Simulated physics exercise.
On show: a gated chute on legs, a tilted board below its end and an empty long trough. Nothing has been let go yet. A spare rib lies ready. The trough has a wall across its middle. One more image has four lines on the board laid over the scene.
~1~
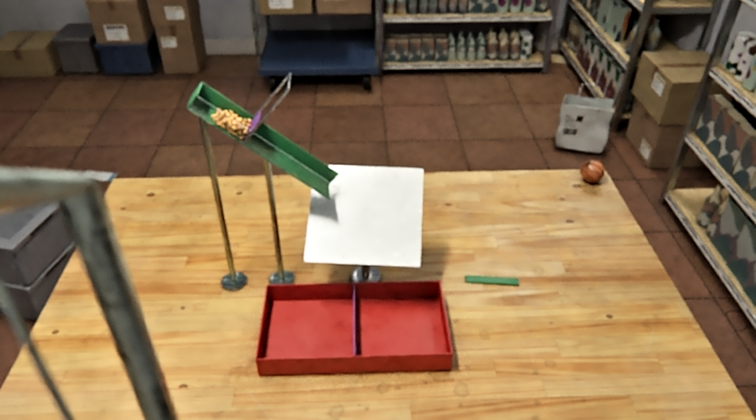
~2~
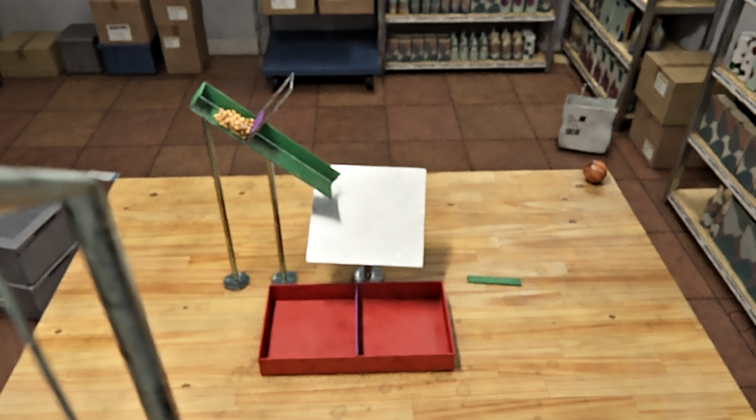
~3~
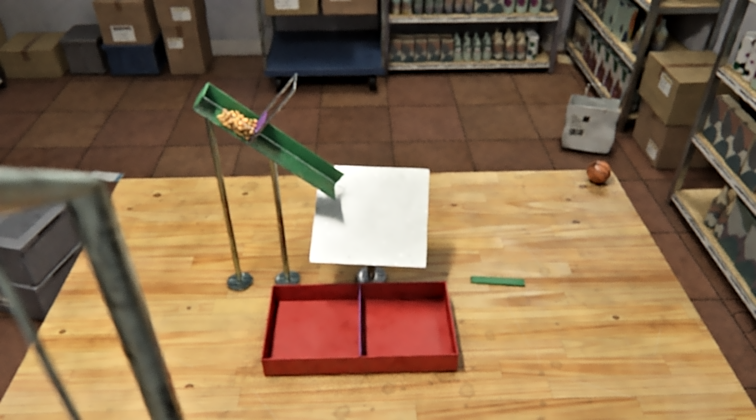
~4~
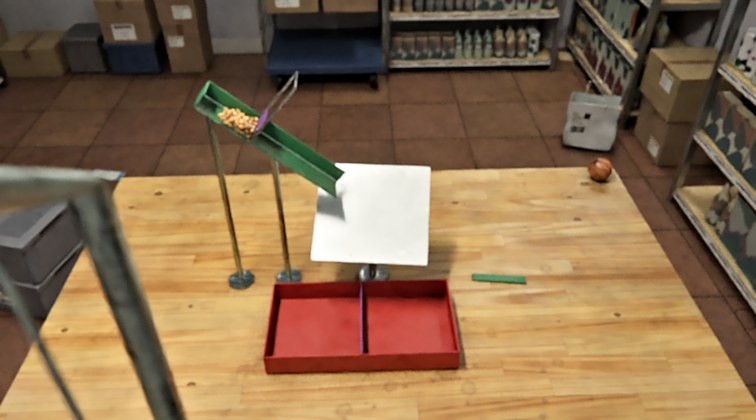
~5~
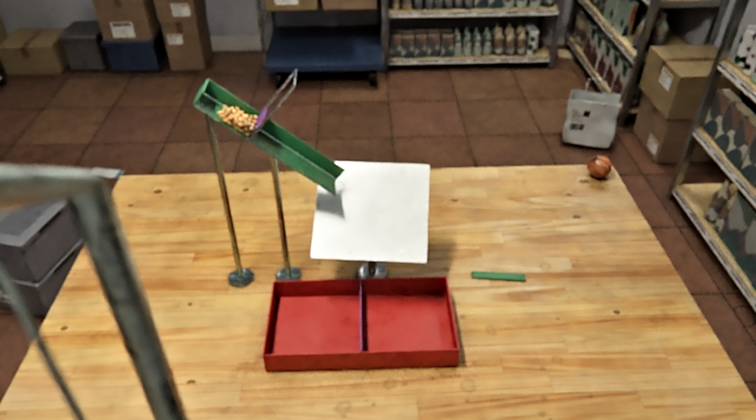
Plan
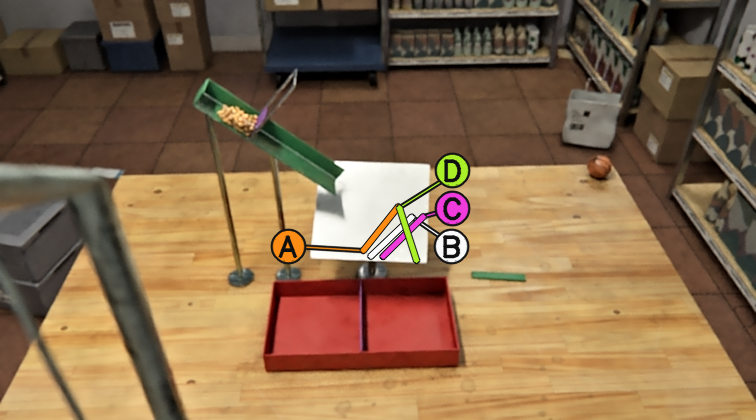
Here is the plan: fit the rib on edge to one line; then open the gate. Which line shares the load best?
The best line is C.
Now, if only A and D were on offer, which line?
A.
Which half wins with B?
More lands on the left.
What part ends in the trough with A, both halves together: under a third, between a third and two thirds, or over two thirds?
Over two thirds.
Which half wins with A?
More lands on the left.
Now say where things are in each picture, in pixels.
The first picture shows load behind the gate near (234, 123), round wooden beads; lip of the chute near (329, 192), sloping fairly steeply.
The second picture shows middle of the board near (368, 214), tilted fairly steeply; middle of its low edge near (364, 264); of its high edge near (371, 167).
The third picture shows front corners of the trough near (262, 359) and (458, 354); front end of its middle wall near (360, 357); gate still shut near (263, 121).
The fourth picture shows middle of the load near (241, 122); lip near (336, 190).
The fifth picture shows middle of the load near (240, 119); lip near (335, 188).
On the marked copy, line A from (398, 206) to (363, 250); line B from (412, 217) to (370, 256); line C from (423, 216) to (382, 256); line D from (399, 207) to (416, 260).
For line A, of what is caught, the bulk in the left half, close to a quarter in the right.
For line B, of what is caught, the bulk in the left half, close to a quarter in the right.
For line C, of what is caught, close to two thirds in the left half, close to a third in the right.
For line D, of what is caught, none at all in the left half, the whole lot in the right.
